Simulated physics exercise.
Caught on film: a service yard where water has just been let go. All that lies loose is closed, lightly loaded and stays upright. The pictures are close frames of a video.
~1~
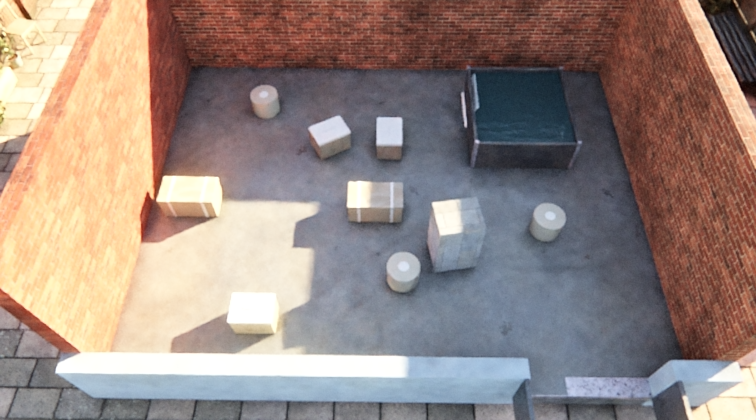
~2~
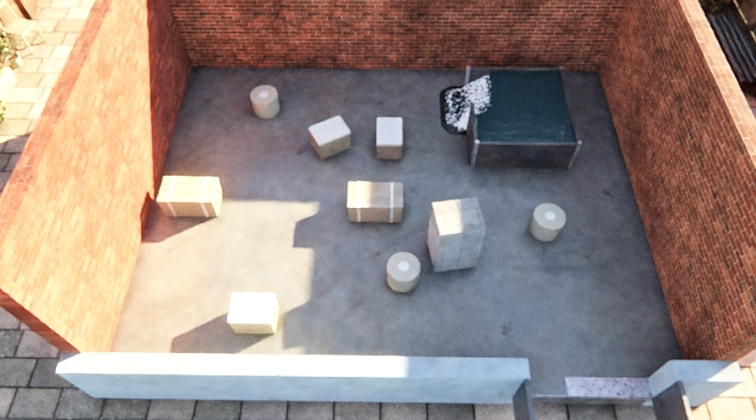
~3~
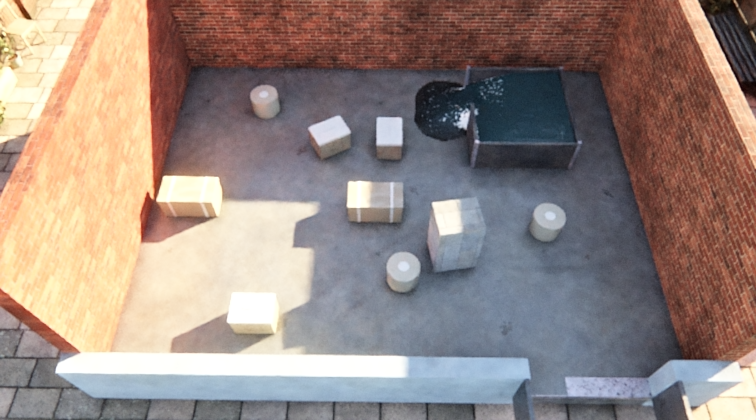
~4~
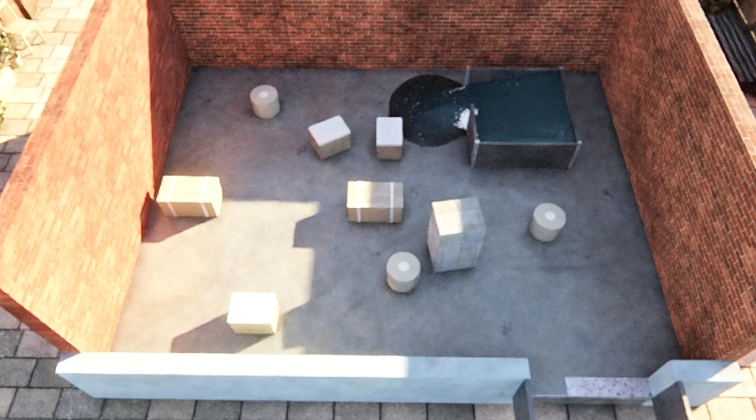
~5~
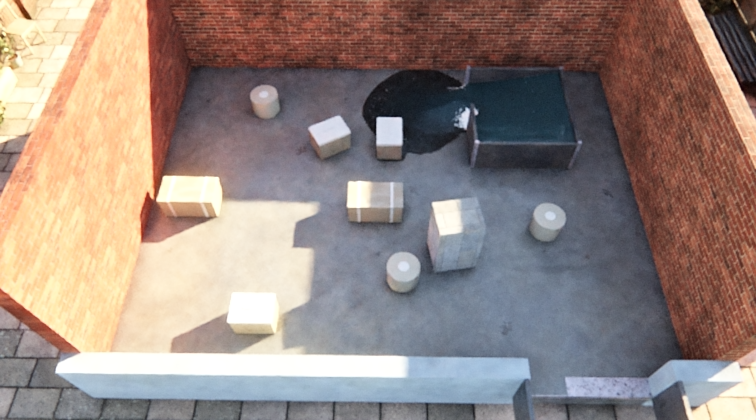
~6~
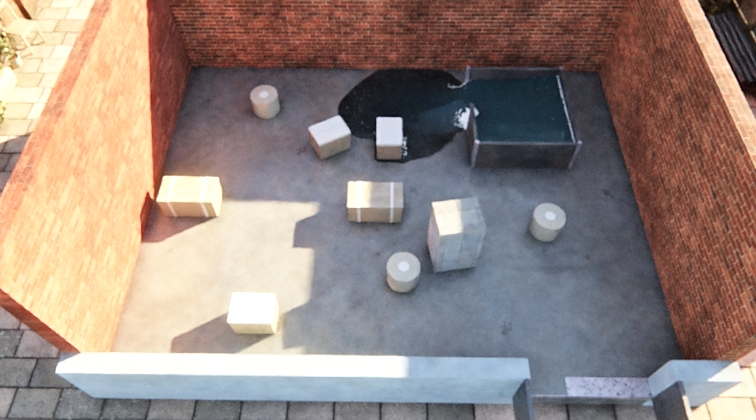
Dark water bursts with white froth from the left side of a raised tank at the upper right, then spreads leftward across the floor in a widening pool. The brick-walled yard, with a pale low wall in front, is seen from high above by a still camera. Tan and whitish boxes and pale round tubs stay put as the water surrounds one small box and reaches another.
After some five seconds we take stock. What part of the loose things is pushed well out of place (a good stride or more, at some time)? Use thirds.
Share: From one to two thirds.
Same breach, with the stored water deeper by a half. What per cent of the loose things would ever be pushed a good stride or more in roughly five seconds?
Roughly 60 per cent.
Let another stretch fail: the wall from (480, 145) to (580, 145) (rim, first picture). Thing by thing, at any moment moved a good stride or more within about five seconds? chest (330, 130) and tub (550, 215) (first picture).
One after the other: Not that far, yes.
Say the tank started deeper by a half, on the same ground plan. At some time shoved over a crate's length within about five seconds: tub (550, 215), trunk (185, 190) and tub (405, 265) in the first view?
One after the other: Less than that, yes, not that far.
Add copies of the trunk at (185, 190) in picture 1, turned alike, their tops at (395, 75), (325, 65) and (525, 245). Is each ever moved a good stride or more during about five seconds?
In turn: Yes, pushed that far, under that.
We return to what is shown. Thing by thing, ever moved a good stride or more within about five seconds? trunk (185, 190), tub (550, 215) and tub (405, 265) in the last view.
In turn: Swept aside, no, under that.
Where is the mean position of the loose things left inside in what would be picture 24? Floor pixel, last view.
At about (312, 222).
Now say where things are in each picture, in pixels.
In the first frame, a chest at (389, 130) rests on the ground; a tub at (403, 267) rests on the ground; 0 of 8 have shifted.
In the second frame, a chest at (389, 130), on the bottom; a tub at (403, 267), on the bottom; 0 of 8 have shifted.
In the third frame, a chest at (389, 130), on the bottom; a tub at (403, 267), on the bottom; 0 of 8 have shifted.
In the fourth frame, a chest at (389, 130), on the bottom; a tub at (403, 267) rests on the ground; 0 of 8 have shifted.
In the fifth frame, a chest at (389, 130), on the bottom; a tub at (403, 267) rests on the ground; 0 of 8 have shifted.
In the sixth frame, a chest at (389, 130) rests on the ground; a tub at (403, 267) rests on the ground; 0 of 8 have shifted.
A moment on, 0 of 8 are well off their spots; 0 afloat.
Next, 3 of 8 are well off their spots; 0 afloat.
Later, 3 of 8 are well off their spots; 1 afloat.
In the end, 4 of 8 are well off their spots, and 4 have been at some point; 3 afloat.
